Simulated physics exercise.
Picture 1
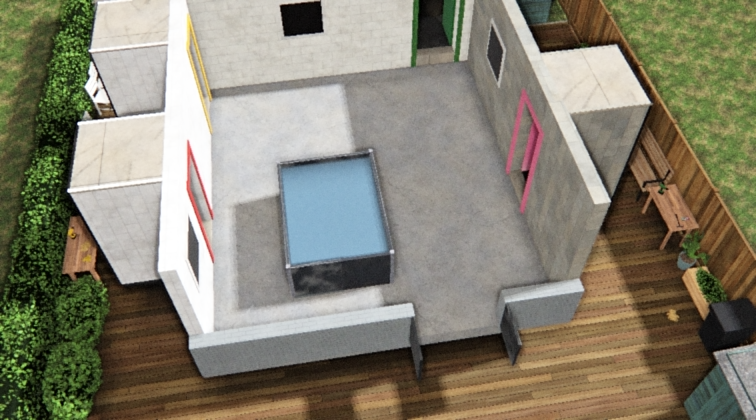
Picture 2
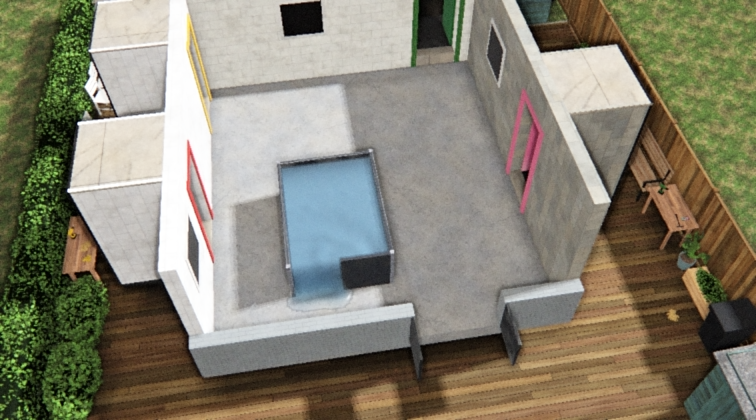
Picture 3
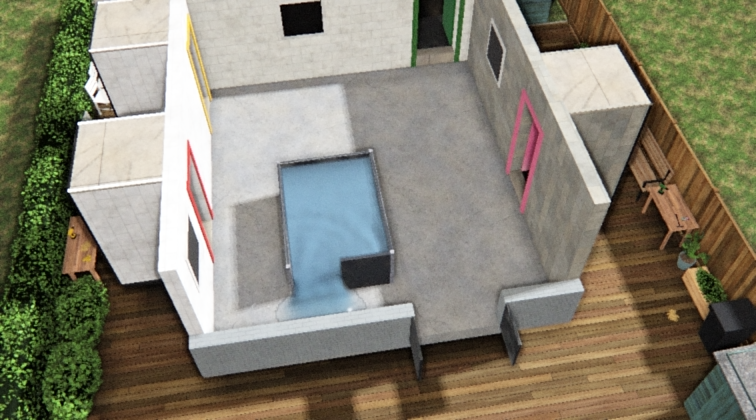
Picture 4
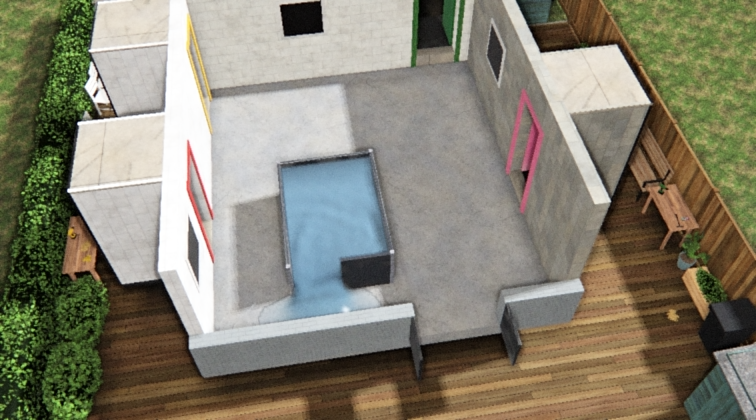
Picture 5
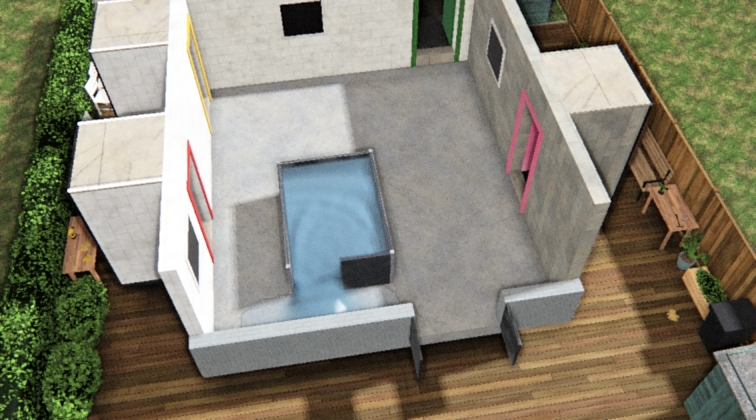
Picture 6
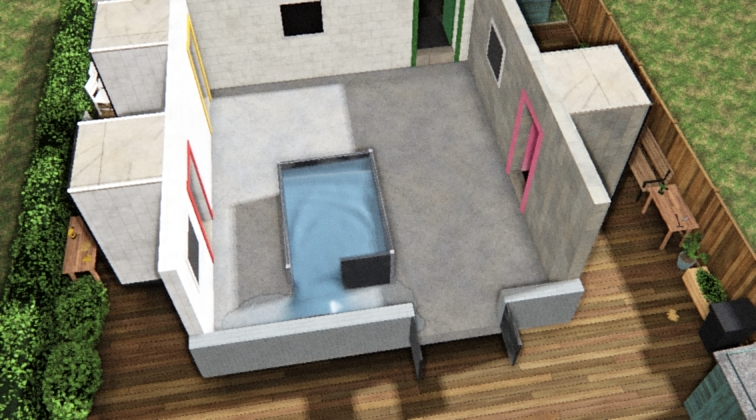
Walled yard from above, a still blue tank opening at its front left corner and water pouring out, spreading across the grey floor.
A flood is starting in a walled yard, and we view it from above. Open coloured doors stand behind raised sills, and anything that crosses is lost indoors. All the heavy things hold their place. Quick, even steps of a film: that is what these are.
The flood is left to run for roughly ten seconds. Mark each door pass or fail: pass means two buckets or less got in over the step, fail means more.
Yellow door - pass, green door - pass, red door - fail, pink door - pass.
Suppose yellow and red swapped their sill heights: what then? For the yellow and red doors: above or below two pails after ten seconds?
As I see it, yellow overshoots while red doesn't reach it.
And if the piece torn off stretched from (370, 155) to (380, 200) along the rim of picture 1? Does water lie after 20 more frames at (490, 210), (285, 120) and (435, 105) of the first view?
The first spot is soaked, the second spared and the third soaked.
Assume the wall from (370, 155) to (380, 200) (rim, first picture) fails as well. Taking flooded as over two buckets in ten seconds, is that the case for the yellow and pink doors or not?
The yellow door falls short and the pink door tops the limit.
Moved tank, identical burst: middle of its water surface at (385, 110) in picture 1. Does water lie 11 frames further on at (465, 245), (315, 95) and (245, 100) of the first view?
In order: Submerged, untouched, untouched.
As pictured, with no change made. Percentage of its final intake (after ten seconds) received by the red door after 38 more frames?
My guess is about 80 %.
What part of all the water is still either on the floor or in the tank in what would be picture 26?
Around 98 parts in a hundred.
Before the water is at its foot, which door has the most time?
The one in green.
A moment on, water covers 20 % of the floor; the yellow door not reached, the green door not reached, the red door wet at the sill, nothing in, the pink door not reached.
Next, water covers 40 % of the floor; the yellow door not reached, the green door not reached, the red door wet at the sill, nothing in, the pink door not reached.
Then, water covers 65 % of the floor; the yellow door wet at the sill, nothing in, the green door not reached, the red door under two buckets in, the pink door under two buckets in.
Later, water covers 90 % of the floor; the yellow door under two buckets in, the green door wet at the sill, nothing in, the red door over two buckets in, the pink door under two buckets in.
In the end, water covers 95 % of the floor; the yellow door under two buckets in, the green door wet at the sill, nothing in, the red door over two buckets in, the pink door under two buckets in.
